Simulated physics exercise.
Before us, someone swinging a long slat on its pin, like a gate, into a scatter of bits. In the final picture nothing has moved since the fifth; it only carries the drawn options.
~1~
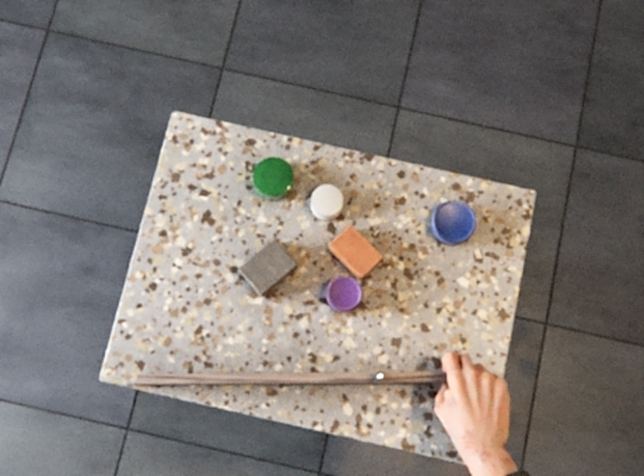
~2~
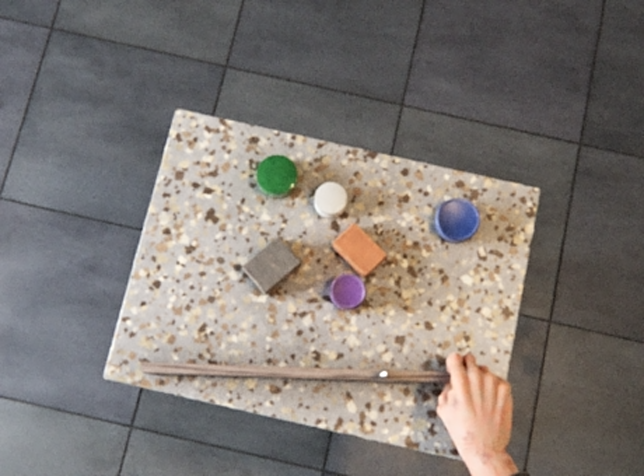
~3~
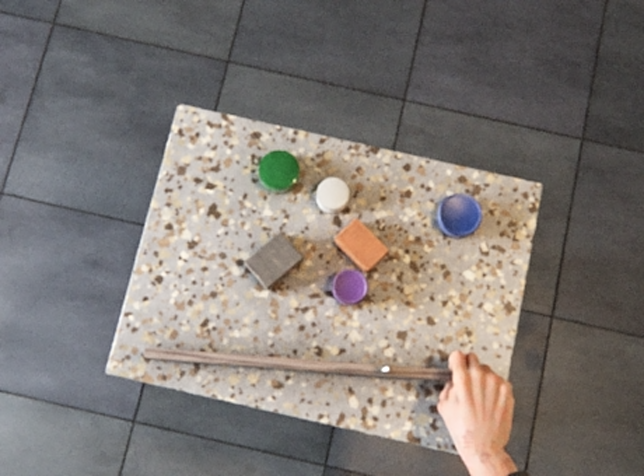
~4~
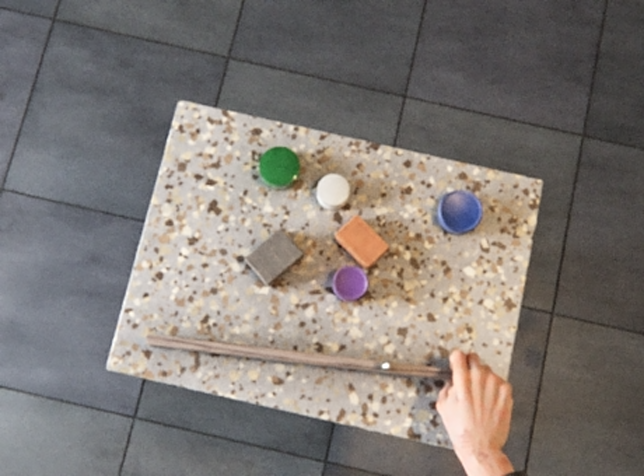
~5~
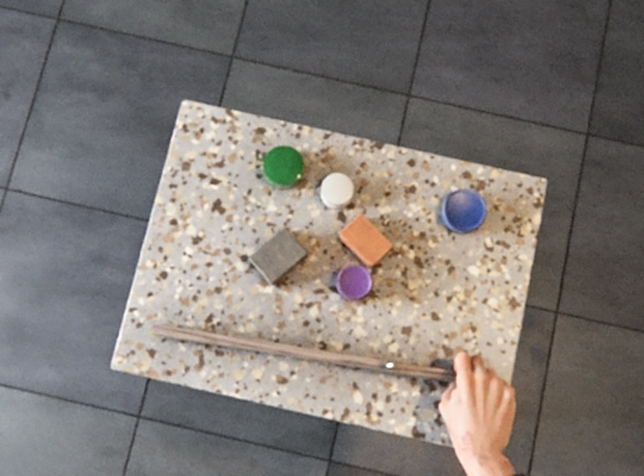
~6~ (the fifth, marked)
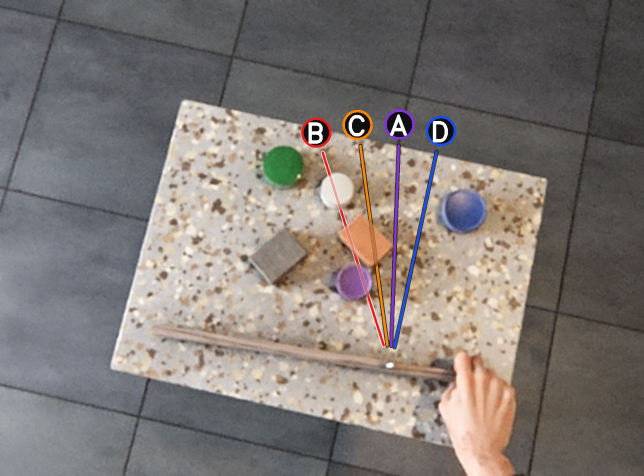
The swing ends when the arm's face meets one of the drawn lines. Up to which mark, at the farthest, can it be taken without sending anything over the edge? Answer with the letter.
Nothing falls up to B.
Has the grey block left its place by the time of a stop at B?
Yes.
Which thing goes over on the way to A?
It is the green pot.
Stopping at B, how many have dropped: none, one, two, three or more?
The count is none.
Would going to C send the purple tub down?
No.
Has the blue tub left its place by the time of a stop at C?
No.
On the marked copy, A at (395, 243); B at (353, 247); C at (373, 243); D at (416, 247).
Taking B. A third of the way, arm (284, 299); green pot (284, 167); blue tub (463, 212).
Two thirds of the way, arm (319, 263); white tin (346, 186); grey block (322, 221).
When it is over, arm (351, 248); green pot (340, 140); white tin (385, 161); nothing has fallen.
As for the rest, A drops the green pot; C drops the green pot; D drops the green pot.
